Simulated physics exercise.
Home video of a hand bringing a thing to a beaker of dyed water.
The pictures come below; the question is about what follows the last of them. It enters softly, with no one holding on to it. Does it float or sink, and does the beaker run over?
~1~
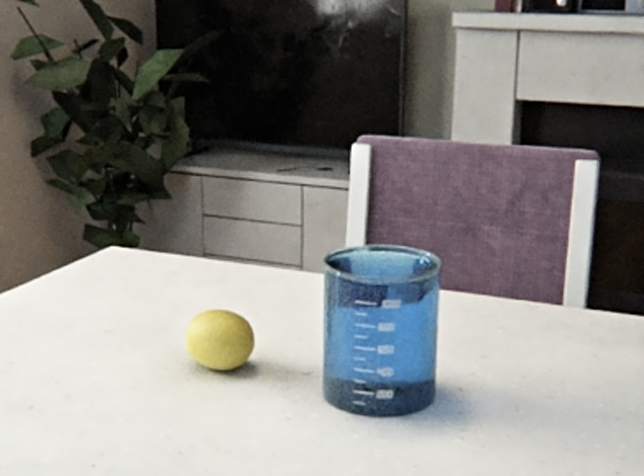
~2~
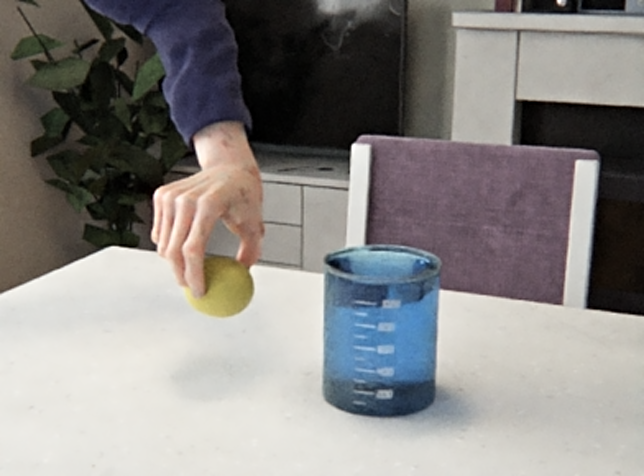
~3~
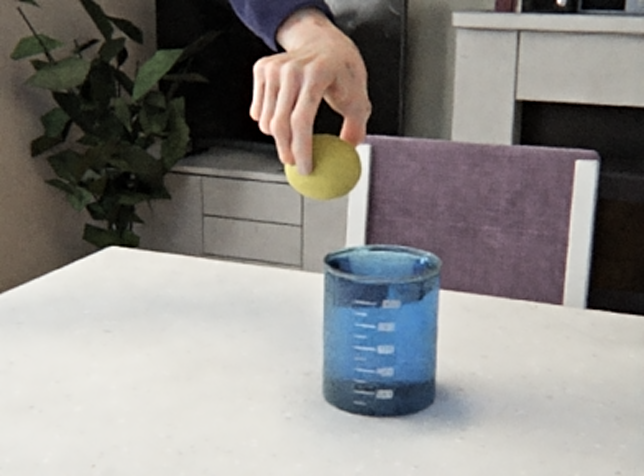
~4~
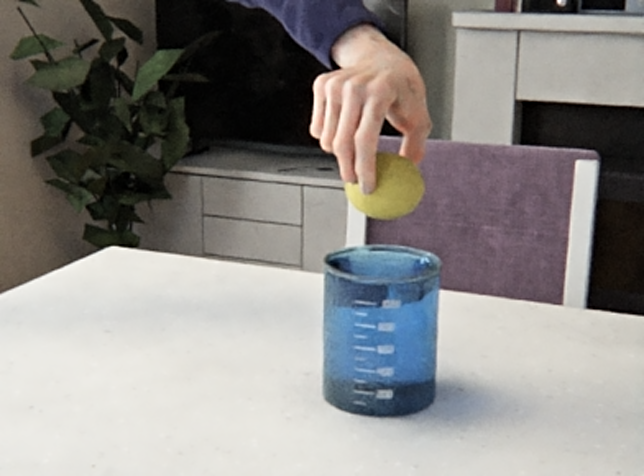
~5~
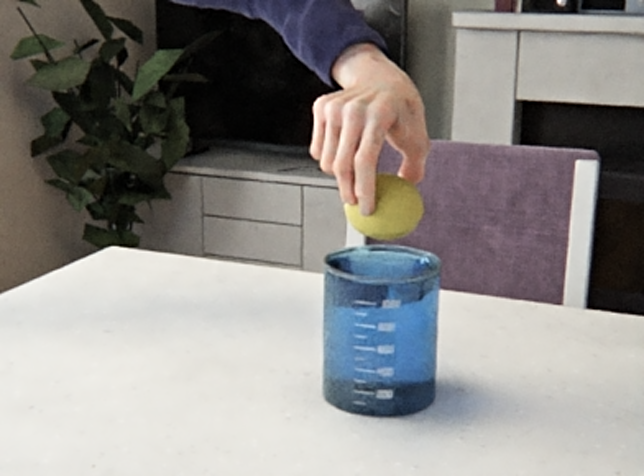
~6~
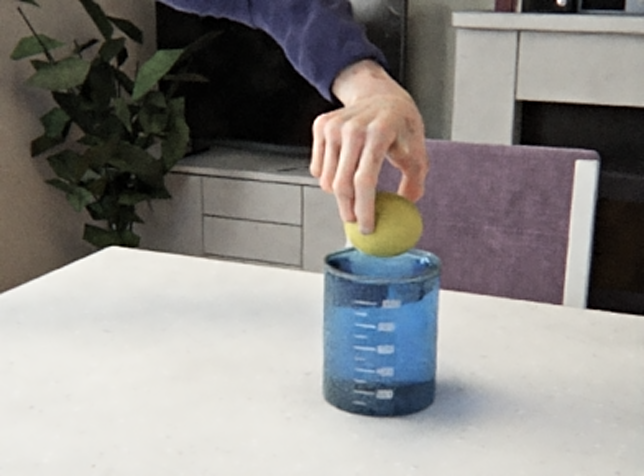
What you'd see is that the thing keeps afloat while the beaker spills some.
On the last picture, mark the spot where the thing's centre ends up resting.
Roughly at (382, 281).
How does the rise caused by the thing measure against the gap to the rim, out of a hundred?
Ratio: About 220 in a hundred.
Soon after, the lemon enters the dyed water; the beaker is full to the brim.
Later, the lemon comes up again; the beaker is full to the brim; some has gone over the rim.
In the end, the lemon floats; the beaker is full to the brim; some has gone over the rim.
